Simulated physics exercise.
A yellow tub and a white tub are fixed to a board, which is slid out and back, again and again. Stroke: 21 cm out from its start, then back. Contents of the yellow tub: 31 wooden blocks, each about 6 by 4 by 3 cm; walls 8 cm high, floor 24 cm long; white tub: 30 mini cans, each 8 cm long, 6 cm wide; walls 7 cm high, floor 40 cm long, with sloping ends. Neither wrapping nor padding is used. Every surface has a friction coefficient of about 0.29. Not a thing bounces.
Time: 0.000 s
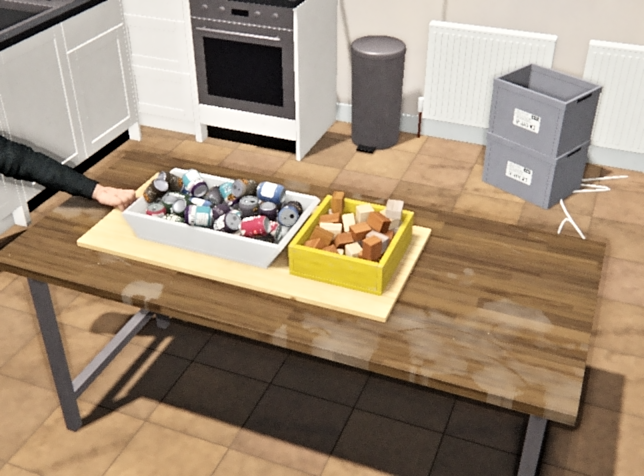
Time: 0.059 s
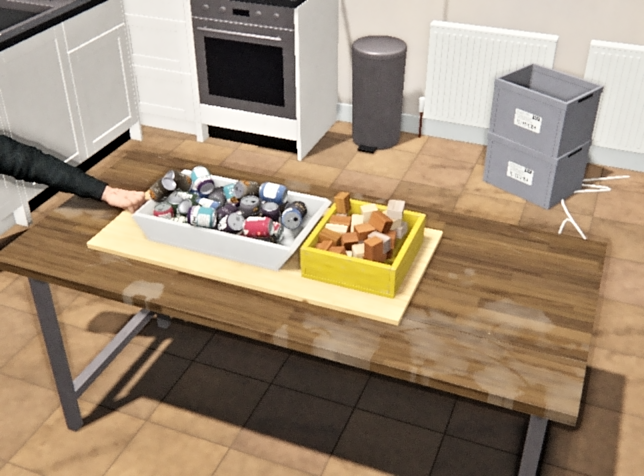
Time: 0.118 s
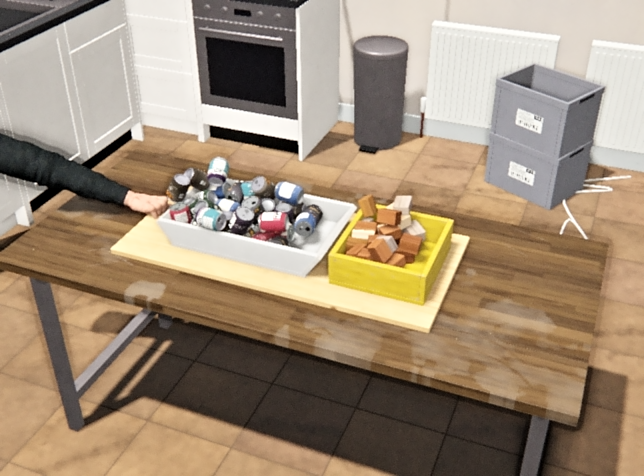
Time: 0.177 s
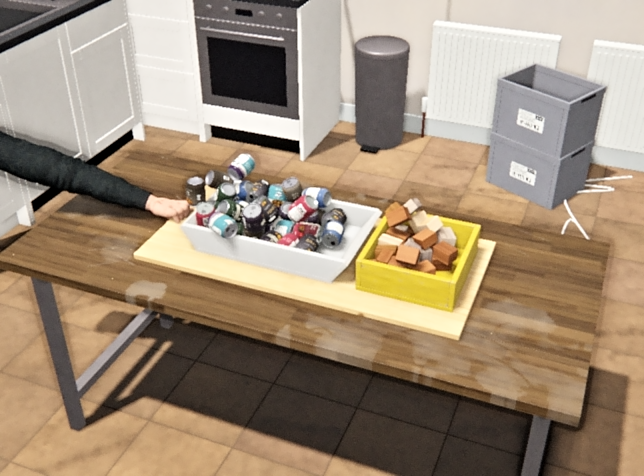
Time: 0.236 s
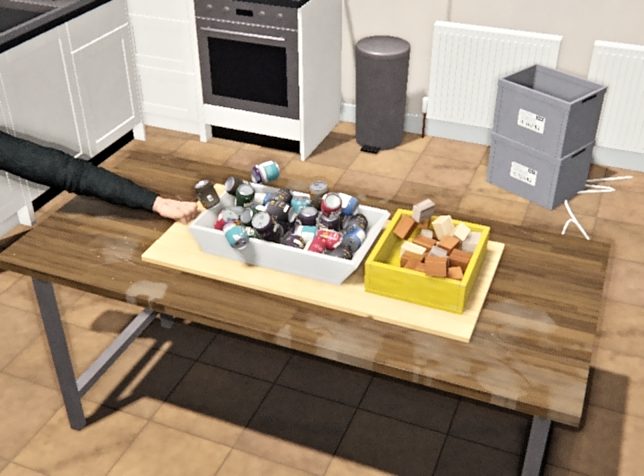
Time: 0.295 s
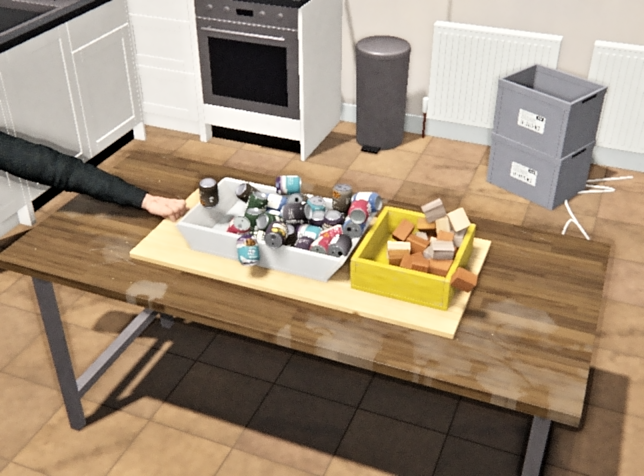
A pale board carrying a white tub of mini cans and a yellow tub of wooden blocks slides right across a wooden table, a hand at its left end. The cans shift and pile up, some tumbling over the white tub's edges, and blocks jostle as the board then moves slightly back left.
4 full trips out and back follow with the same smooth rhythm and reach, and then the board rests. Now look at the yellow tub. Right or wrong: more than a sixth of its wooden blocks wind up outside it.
Right.
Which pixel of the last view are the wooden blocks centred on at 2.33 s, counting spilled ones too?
Pixel (349, 242), give or take.
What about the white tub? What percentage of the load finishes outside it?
For the white tub, 50 percent.
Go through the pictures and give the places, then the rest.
In the first frame (each is followed by its nearest rim corner in this view), yellow tub, (378, 265); white tub, (278, 247); shifted 0 cm; none out.
In the second frame, yellow tub, (391, 267); white tub, (290, 249); shifted 3 cm.
In the third frame, yellow tub, (421, 274); white tub, (317, 255); shifted 11 cm.
In the fourth frame, yellow tub, (451, 281); white tub, (344, 261); shifted 18 cm; 1 out, the lowest can at (196, 192).
In the fifth frame, yellow tub, (461, 283); white tub, (354, 263); shifted 21 cm; 1 out, the lowest can at (236, 234).
In the sixth frame, yellow tub, (445, 279); white tub, (339, 260); shifted 17 cm; 2 out, the lowest can at (248, 250).
After 0.62 s, yellow tub 26 in, 5 out and white tub 20 in, 10 out.
After 1.03 s, yellow tub 23 in, 8 out and white tub 22 in, 8 out.
After 1.60 s, yellow tub 22 in, 9 out and white tub 17 in, 13 out.
When it is over (at 2.33 s), yellow tub 21 in, 10 out and white tub 15 in, 15 out. Asked share, 10 of 31, 32 per cent.
